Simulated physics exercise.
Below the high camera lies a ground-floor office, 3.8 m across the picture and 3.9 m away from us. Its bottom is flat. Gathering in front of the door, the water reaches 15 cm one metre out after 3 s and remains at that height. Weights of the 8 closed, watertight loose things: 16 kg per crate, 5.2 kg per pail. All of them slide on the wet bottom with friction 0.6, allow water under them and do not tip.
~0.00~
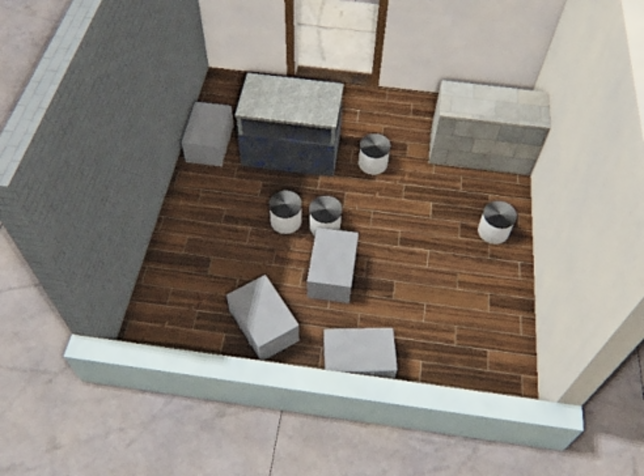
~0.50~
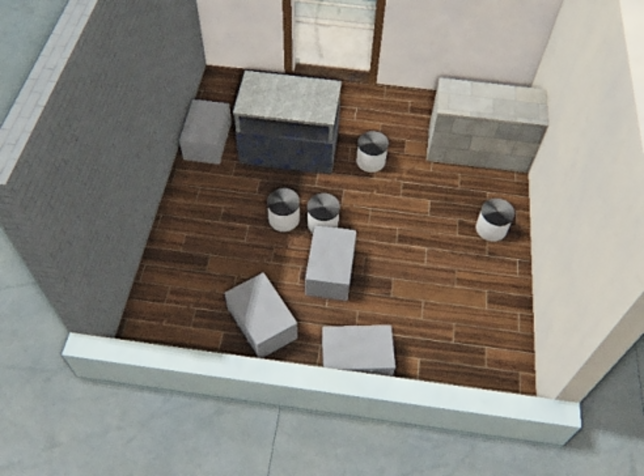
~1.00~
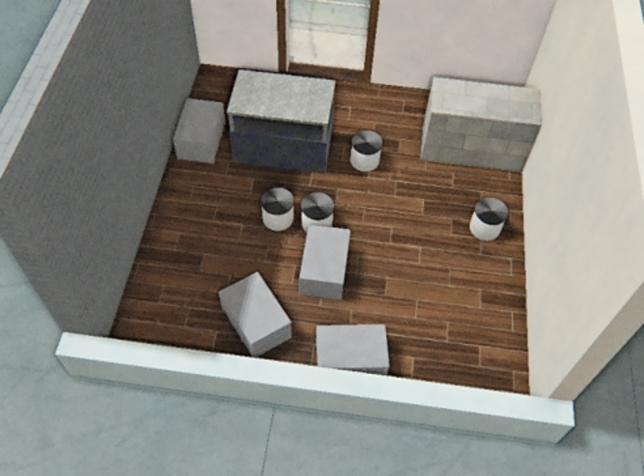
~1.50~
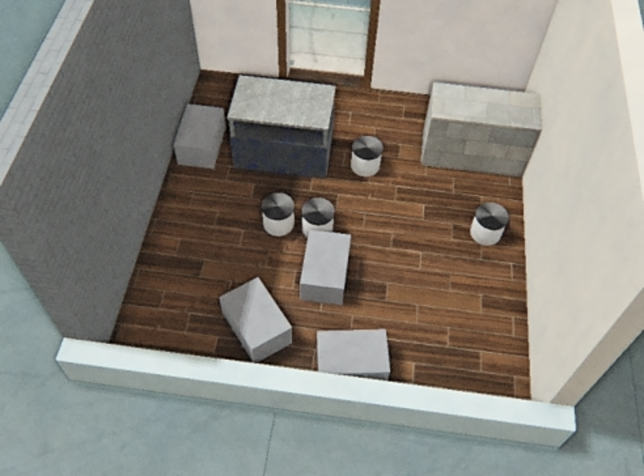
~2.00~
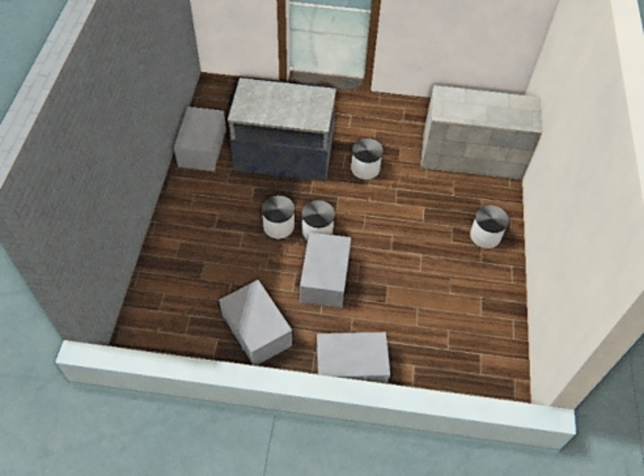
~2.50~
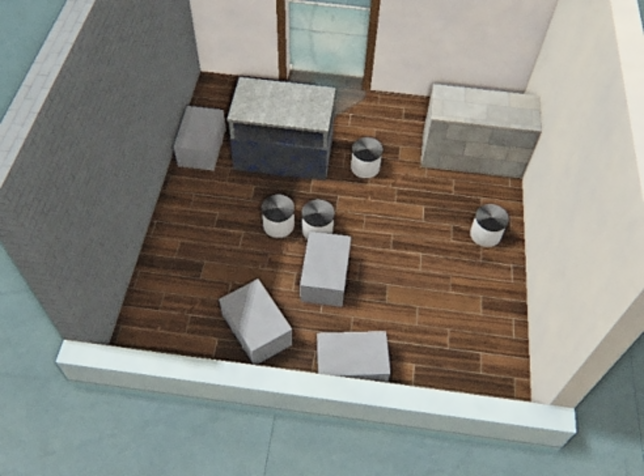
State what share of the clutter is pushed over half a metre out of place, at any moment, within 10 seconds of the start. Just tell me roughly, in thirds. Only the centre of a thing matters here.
The moved portion will fall below a third.
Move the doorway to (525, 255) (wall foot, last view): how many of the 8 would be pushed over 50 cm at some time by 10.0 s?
4.
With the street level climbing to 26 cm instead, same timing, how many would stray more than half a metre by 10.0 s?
Count: 5.
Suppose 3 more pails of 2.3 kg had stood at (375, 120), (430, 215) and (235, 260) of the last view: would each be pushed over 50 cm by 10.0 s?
In turn: Beyond the mark, beyond the mark, within the mark.
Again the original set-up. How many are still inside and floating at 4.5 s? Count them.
That would be 0 of them.
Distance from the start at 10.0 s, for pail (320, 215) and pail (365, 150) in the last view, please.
Respectively 0 and 60 cm.
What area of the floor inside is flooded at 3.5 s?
I'd put it close to 2.0 m2.
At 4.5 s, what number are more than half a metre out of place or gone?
Tally at that time: 0.
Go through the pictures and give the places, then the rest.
A crate at (360, 349) rests on the ground; a pail at (375, 145) rests on the ground; water covers 0.0 m2; 0 of 8 have shifted, in the first frame.
A crate at (358, 347), on the bottom; a pail at (373, 143) rests on the ground; 0.0 m2 under water; 0 of 8 have shifted, in the second frame.
A crate at (352, 346) rests on the ground; a pail at (367, 142), on the bottom; water covers 0.0 m2; 0 of 8 have shifted, in the third frame.
A crate at (353, 351), on the bottom; a pail at (367, 147), on the bottom; water covers 0.0 m2; 0 of 8 have shifted, in the fourth frame.
A crate at (353, 354) rests on the ground; a pail at (368, 150), on the bottom; water covers 0.0 m2; 0 of 8 have shifted, in the fifth frame.
A crate at (353, 353), on the bottom; a pail at (367, 149), on the bottom; water covers 0.3 m2; 0 of 8 have shifted, in the sixth frame.
After 3.5 s 0 of 8 are over 50 cm from their spots; 0 afloat.
After 4.5 s 0 of 8 are over 50 cm from their spots; 0 afloat.
After 7.0 s 0 of 8 are over 50 cm from their spots; 0 afloat.
After 10.0 s 1 of 8 are over 50 cm from their spots, and 1 have been at some point; 0 afloat.
